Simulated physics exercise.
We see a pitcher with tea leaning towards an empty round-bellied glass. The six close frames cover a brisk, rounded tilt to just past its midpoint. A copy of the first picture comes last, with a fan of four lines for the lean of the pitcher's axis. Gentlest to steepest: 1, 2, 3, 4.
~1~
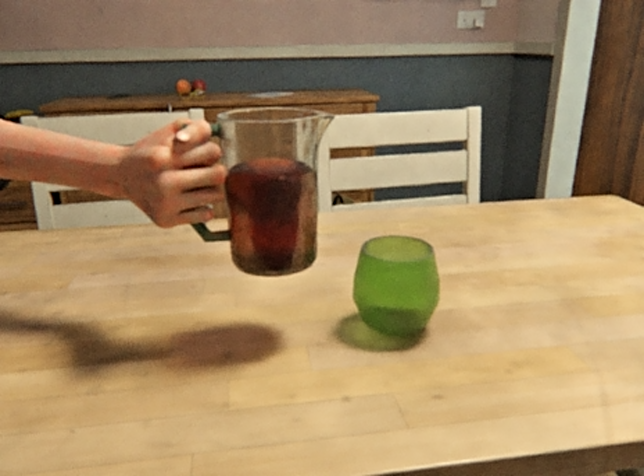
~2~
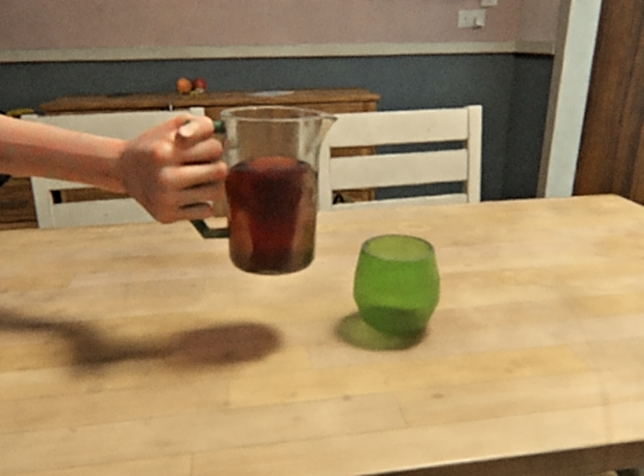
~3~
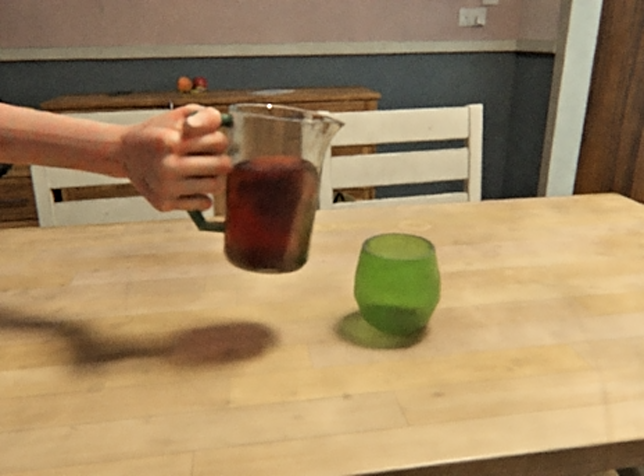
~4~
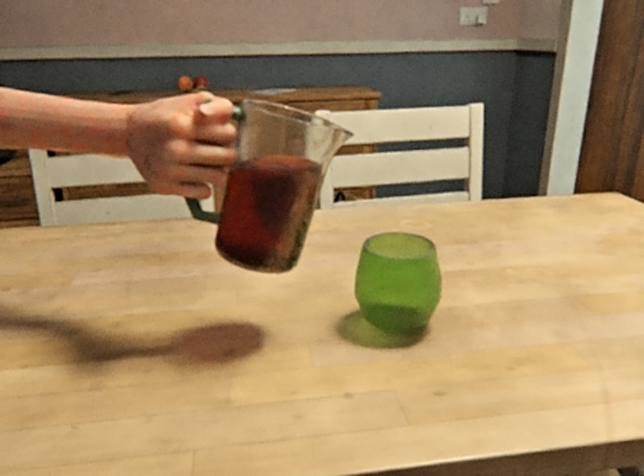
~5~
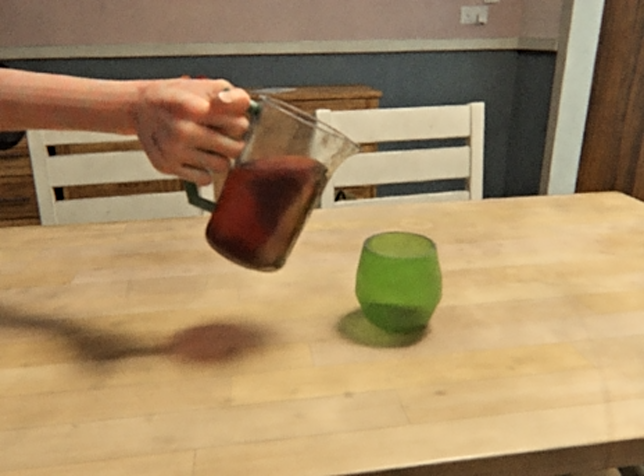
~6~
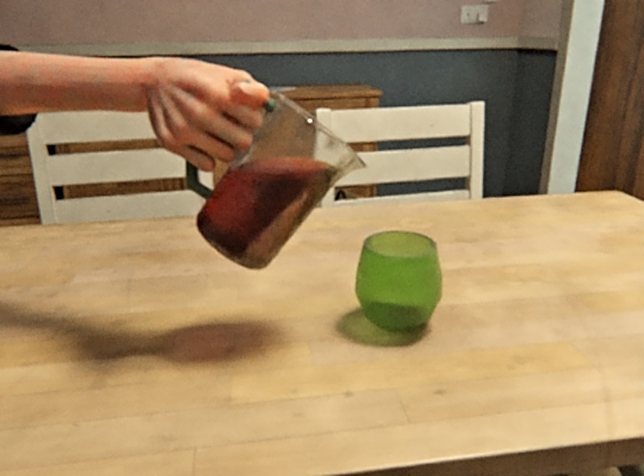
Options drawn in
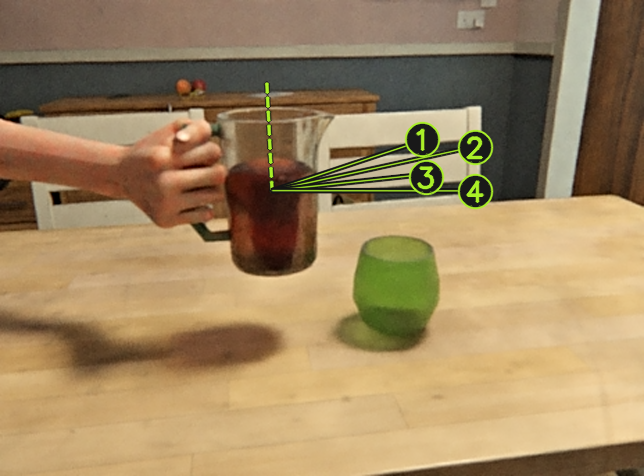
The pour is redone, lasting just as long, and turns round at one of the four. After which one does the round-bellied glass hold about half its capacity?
1 is best.
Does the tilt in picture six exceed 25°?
Yes.
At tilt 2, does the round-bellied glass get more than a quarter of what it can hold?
Yes, clearly.
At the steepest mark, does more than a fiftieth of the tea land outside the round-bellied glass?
Yes, it does.
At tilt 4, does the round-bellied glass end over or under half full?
Over.
On the marked copy, 1 at (405, 145); 2 at (459, 149); 3 at (409, 175); 4 at (458, 190).
With 1, the round-bellied glass ends with about 50 % of what it can hold.
With 2, the round-bellied glass ends with about 67 % of what it can hold.
With 3, the round-bellied glass ends with about 80 % of what it can hold; 4 % of the tea is spilt.
With 4, the round-bellied glass ends with about 76 % of what it can hold; 18 % of the tea is spilt.
